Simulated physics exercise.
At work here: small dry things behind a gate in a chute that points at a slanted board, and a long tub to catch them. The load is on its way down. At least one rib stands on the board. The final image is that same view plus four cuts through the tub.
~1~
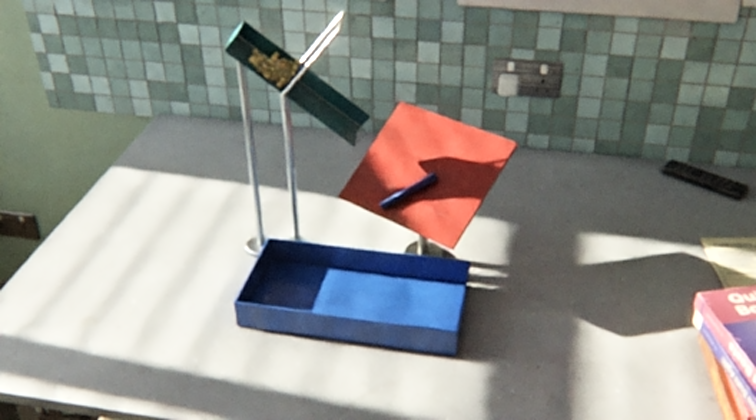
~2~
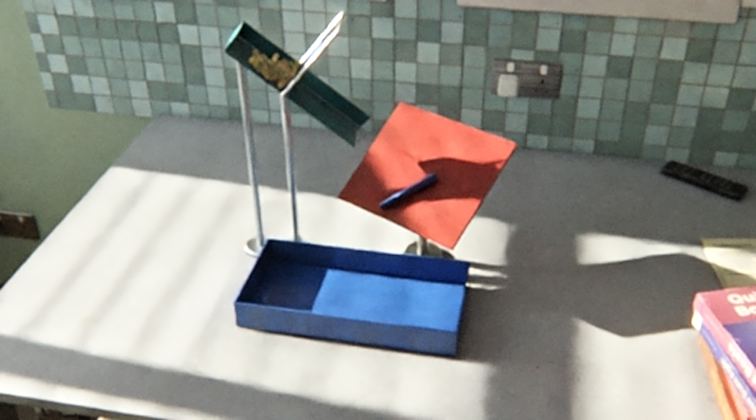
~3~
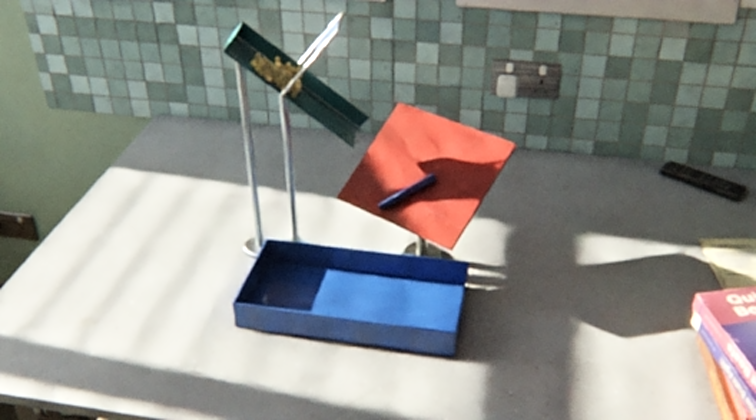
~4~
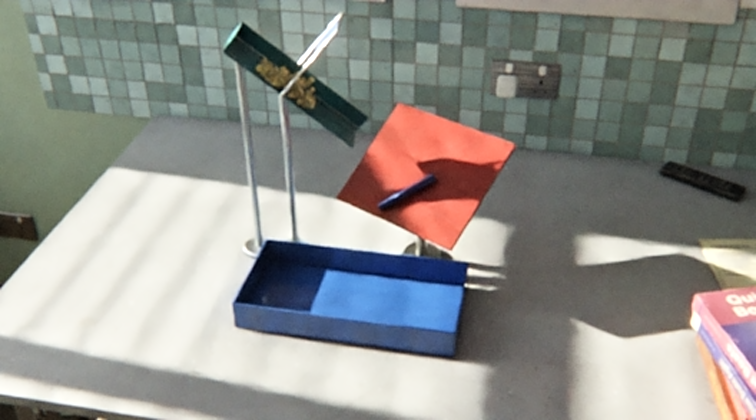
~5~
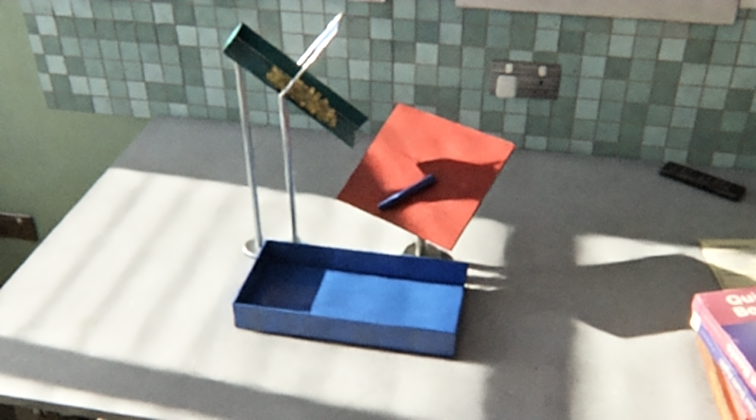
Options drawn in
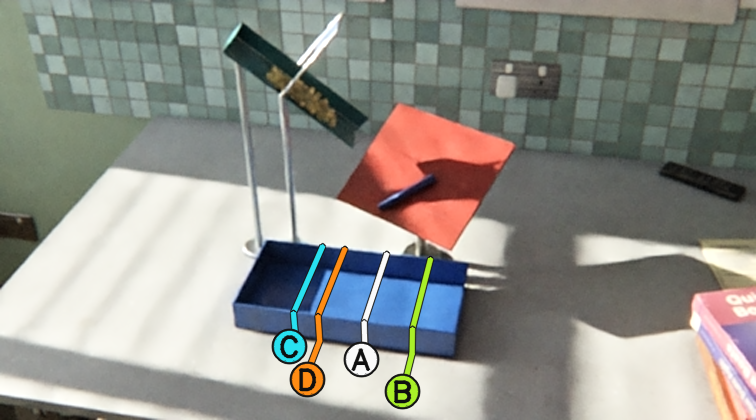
Soya beans slide down a sloping green chute toward the right, above an empty blue tub.
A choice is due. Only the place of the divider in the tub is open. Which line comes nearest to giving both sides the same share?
I would pick line D.
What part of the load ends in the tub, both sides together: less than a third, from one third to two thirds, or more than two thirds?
About that: More than two thirds.
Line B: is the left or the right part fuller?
More lands on the left.
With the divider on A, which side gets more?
More lands on the left.
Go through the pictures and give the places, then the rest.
Load behind the gate (277, 70), soya beans; lip of the chute (356, 138), sloping fairly steeply, in the first picture.
Middle of the board (425, 171), tilted fairly steeply; middle of its low edge (392, 222); of its high edge (456, 122), in the second picture.
Front corners of the tub (233, 303) and (455, 332), empty; front of the load (299, 85), in the third picture.
Middle of the load (290, 80); its front (312, 104), roughly a third of the way to the lip; rib from (433, 174) to (378, 205), in the fourth picture.
Middle of the load (305, 93); its front (333, 123), roughly two thirds of the way to the lip, in the fifth picture.
On the marked copy, line A crosses the front rim at (364, 321); line B crosses the front rim at (412, 327); line C crosses the front rim at (293, 312); line D crosses the front rim at (318, 315).
If A is chosen, of what is caught, almost all on the left of the divider, about a tenth on the right.
If B is chosen, of what is caught, almost all on the left of the divider, just a few on the right.
If C is chosen, of what is caught, about a tenth on the left of the divider, almost all on the right.
If D is chosen, of what is caught, roughly half on the left of the divider, roughly half on the right.
